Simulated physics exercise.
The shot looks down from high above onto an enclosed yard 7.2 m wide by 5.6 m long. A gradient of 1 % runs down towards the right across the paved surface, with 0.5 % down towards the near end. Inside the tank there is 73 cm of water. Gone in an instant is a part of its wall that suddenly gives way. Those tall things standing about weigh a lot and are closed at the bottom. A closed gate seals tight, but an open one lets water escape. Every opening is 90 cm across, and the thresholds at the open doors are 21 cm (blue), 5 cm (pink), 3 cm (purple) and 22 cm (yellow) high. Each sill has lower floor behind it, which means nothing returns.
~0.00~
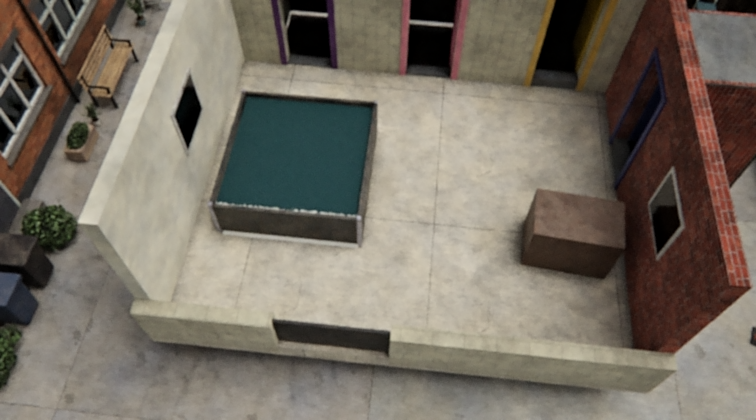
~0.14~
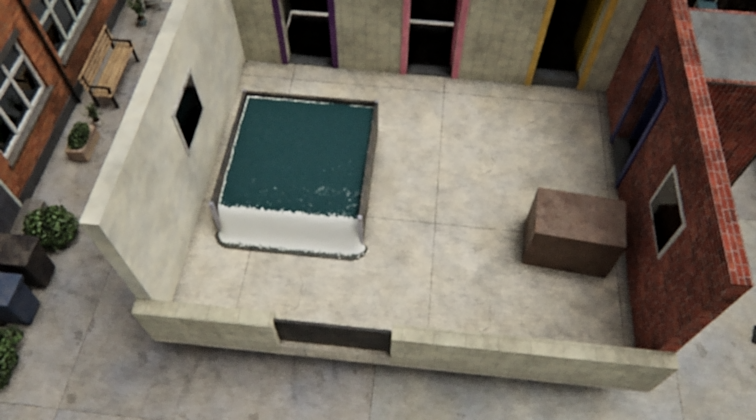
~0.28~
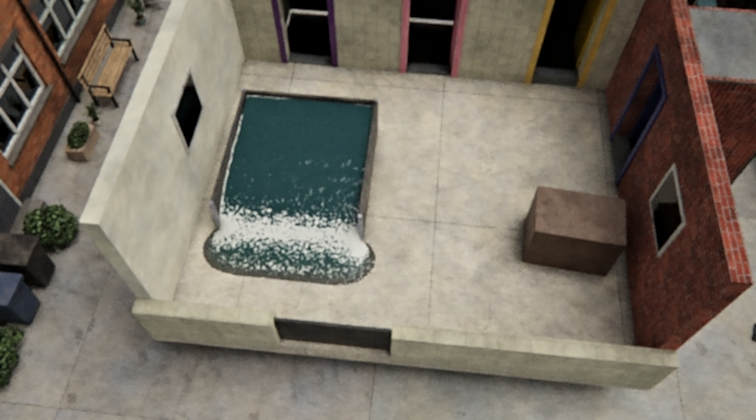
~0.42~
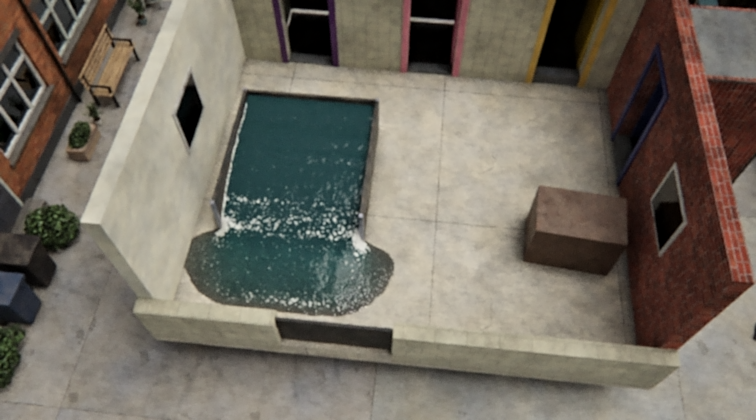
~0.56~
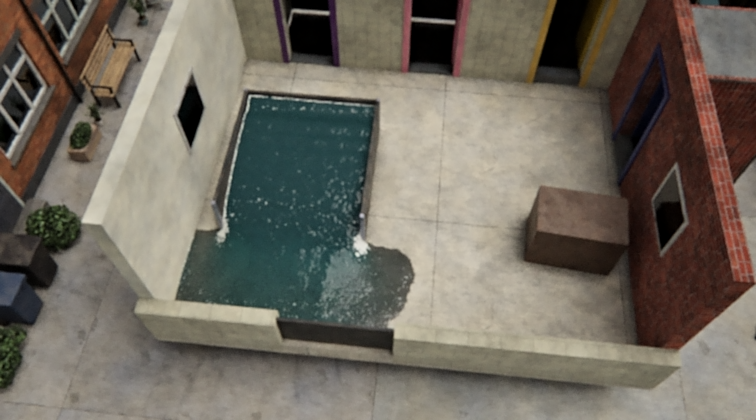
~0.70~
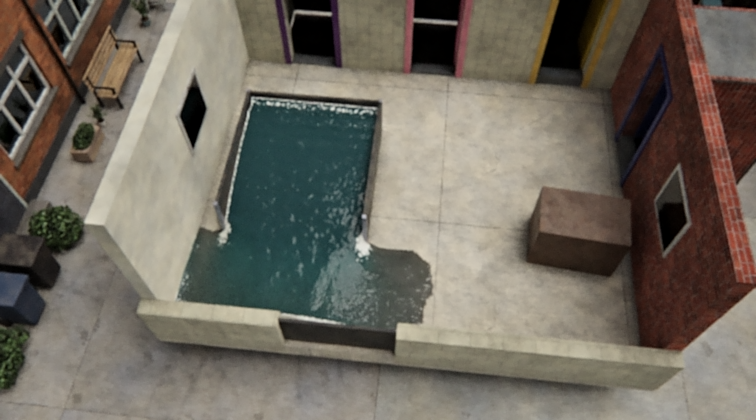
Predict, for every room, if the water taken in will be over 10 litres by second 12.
Outcome: The blue door will hold enough water back. The pink door will not hold enough water back. The purple door will not hold enough water back. The yellow door will hold enough water back.
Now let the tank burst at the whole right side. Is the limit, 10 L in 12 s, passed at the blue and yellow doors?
Compared with that limit, blue goes higher while yellow goes higher.
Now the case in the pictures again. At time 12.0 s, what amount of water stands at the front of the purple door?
The mean depth is around 8.0 cm.
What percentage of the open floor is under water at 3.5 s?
I'd say around 55 % is wet.
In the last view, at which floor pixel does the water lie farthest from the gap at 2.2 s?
About (633, 366) in the last view.
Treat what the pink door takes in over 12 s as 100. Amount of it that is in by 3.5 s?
I'd say close to 0 percent.
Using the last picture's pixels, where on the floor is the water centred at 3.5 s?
The water is centred near (348, 241).
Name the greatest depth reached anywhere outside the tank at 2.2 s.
It tops out at some 53 cm.
After 1.4 s water covers 20 % of the floor and is deepest (58 cm) near (173, 318); blue door not reached, pink door not reached, purple door not reached, yellow door not reached.
After 2.2 s water covers 35 % of the floor and is deepest (53 cm) near (184, 319); blue door not reached, pink door not reached, purple door not reached, yellow door not reached.
After 3.5 s water covers 55 % of the floor and is deepest (44 cm) near (250, 60); blue door 4 cm at the sill, 0 L in, pink door not reached, purple door 7 cm at the sill, 0 L in, yellow door not reached.
After 7.0 s water covers 90 % of the floor and is deepest (22 cm) near (620, 365); blue door 4 cm at the sill, 0 L in, pink door 5 cm at the sill, 0 L in, purple door 5 cm at the sill, 52 L in, yellow door 14 cm at the sill, 0 L in.
After 12.0 s water covers 100 % of the floor and is deepest (16 cm) near (584, 361); blue door 16 cm at the sill, 0 L in, pink door 10 cm at the sill, 46 L in, purple door 8 cm at the sill, 63 L in, yellow door 15 cm at the sill, 0 L in.
